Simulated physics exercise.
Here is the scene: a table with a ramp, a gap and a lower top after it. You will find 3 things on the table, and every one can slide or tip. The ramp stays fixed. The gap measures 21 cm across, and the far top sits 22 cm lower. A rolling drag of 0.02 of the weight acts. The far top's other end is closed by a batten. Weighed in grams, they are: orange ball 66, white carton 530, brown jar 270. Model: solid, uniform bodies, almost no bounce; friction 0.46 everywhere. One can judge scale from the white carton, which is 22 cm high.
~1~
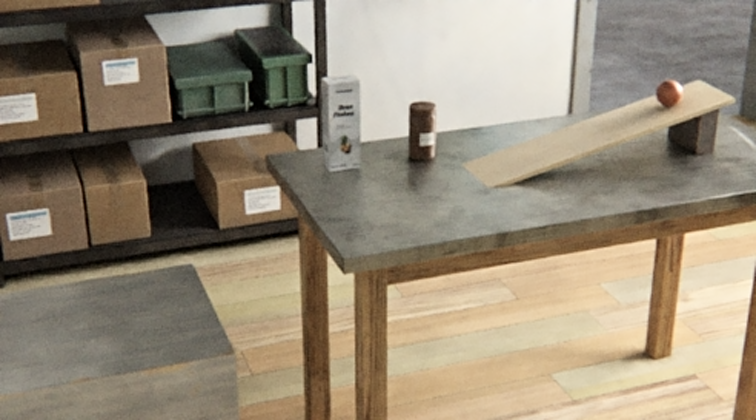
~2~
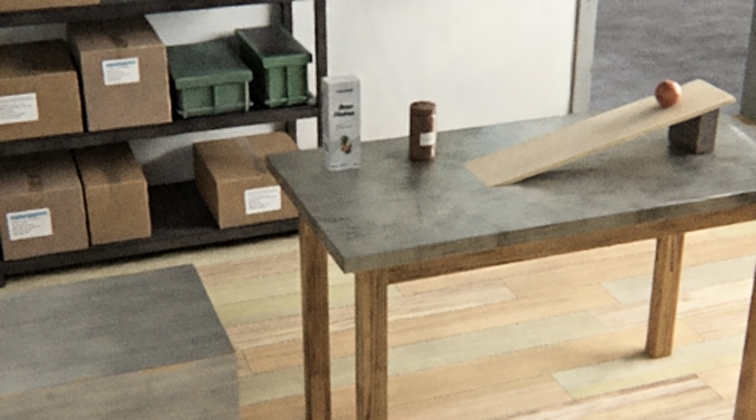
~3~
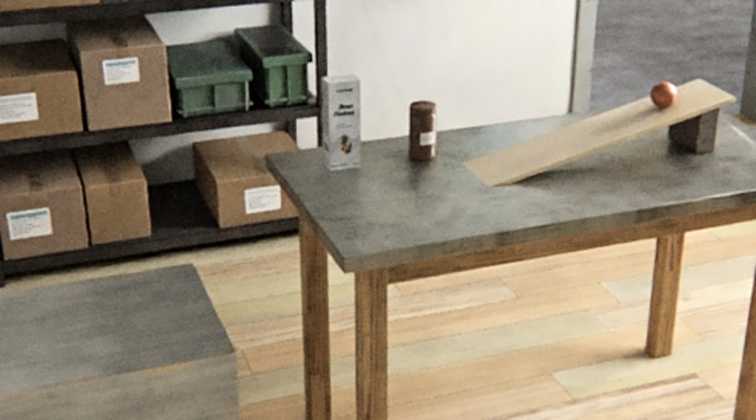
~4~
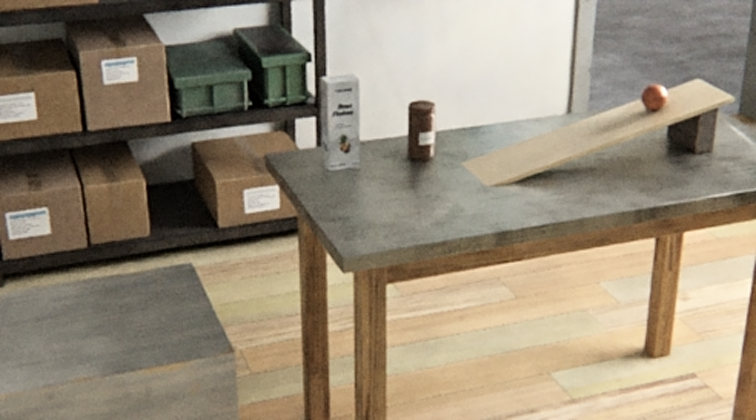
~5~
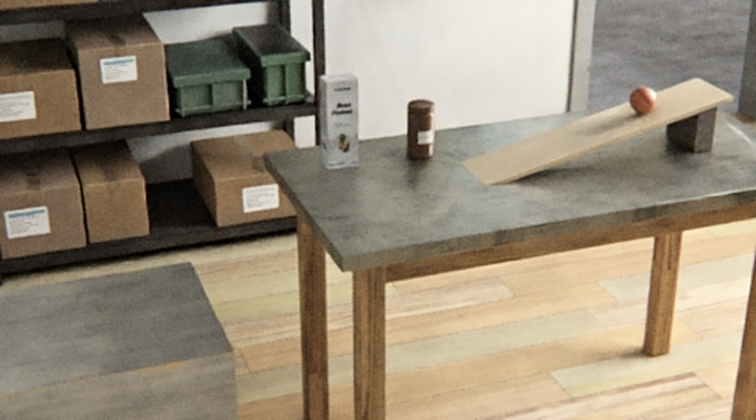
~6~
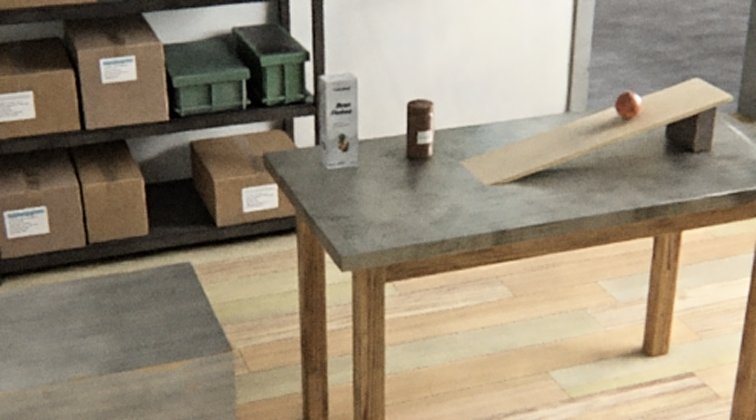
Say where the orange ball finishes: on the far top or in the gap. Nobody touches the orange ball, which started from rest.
Across.
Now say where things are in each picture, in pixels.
In the first frame, 93 cm to the edge; orange ball (669, 93); white carton (341, 123).
In the second frame, 92 cm to the edge; orange ball (668, 93); white carton (342, 123).
In the third frame, 91 cm to the edge; orange ball (663, 95); white carton (342, 123).
In the fourth frame, 89 cm to the edge; orange ball (655, 97); white carton (341, 123).
In the fifth frame, 86 cm to the edge; orange ball (643, 100); white carton (340, 122).
In the sixth frame, 83 cm to the edge; orange ball (628, 105); white carton (339, 121).
Then, 0.40 s later than the last frame, 51 cm to the edge; orange ball near (509, 148).
Then, 0.80 s later than the last frame, 6 cm to the edge; orange ball near (326, 182).
Then, 1.30 s later than the last frame, 47 cm past the table's edge; orange ball near (89, 311).
When it is over, 68 cm past the table's edge; the bystanders within 8 cm of the start.
